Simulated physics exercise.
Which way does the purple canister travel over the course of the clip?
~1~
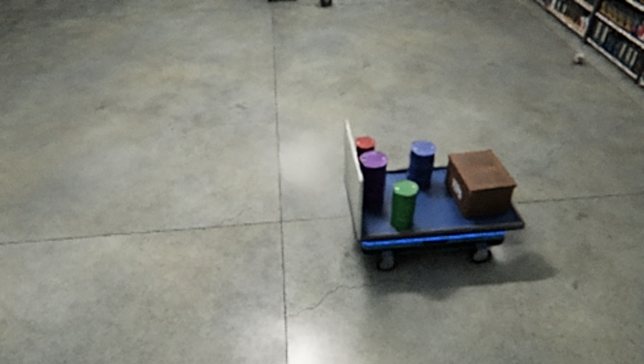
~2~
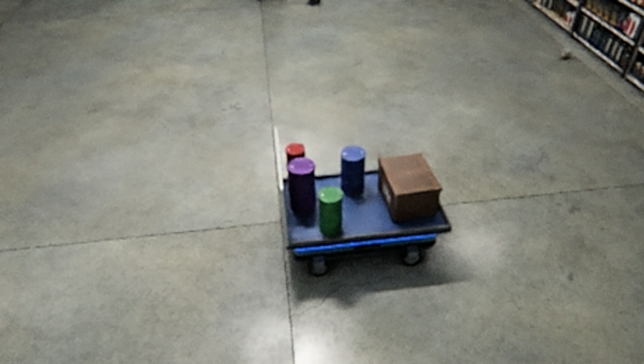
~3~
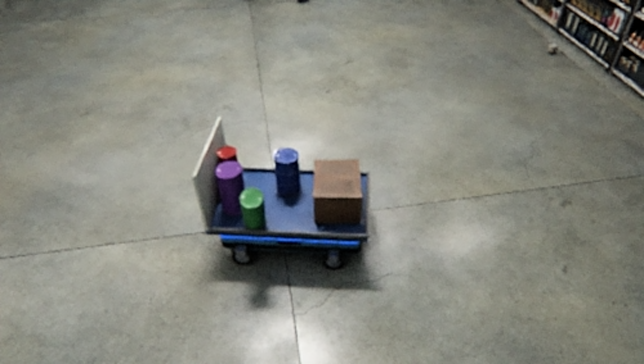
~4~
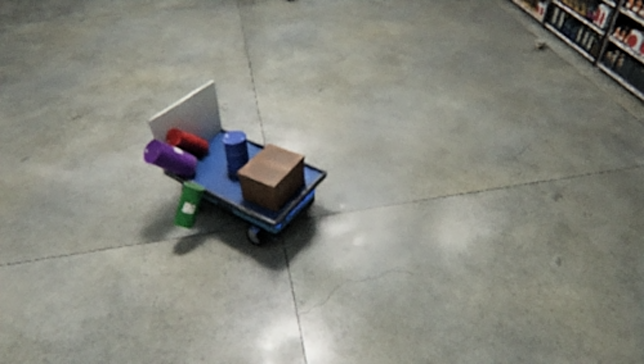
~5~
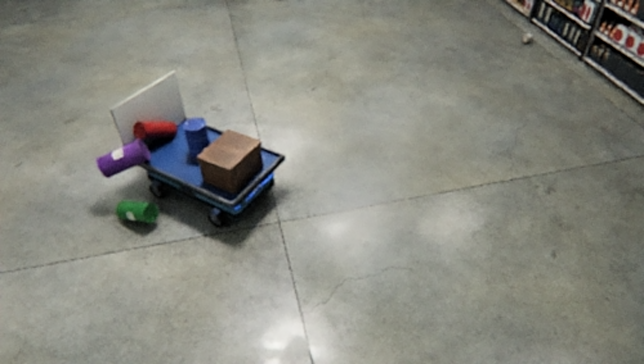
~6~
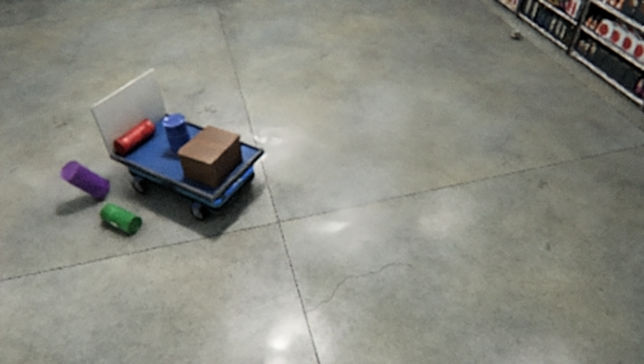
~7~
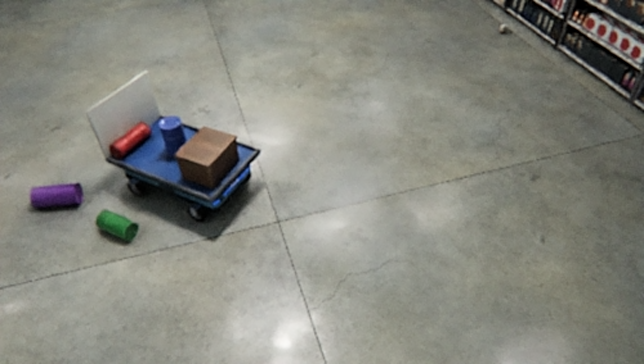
The purple canister moves to the left, first riding on the cart and then falling off onto the floor.
A blue cart rolls left and turns, spilling purple and green canisters onto the floor.
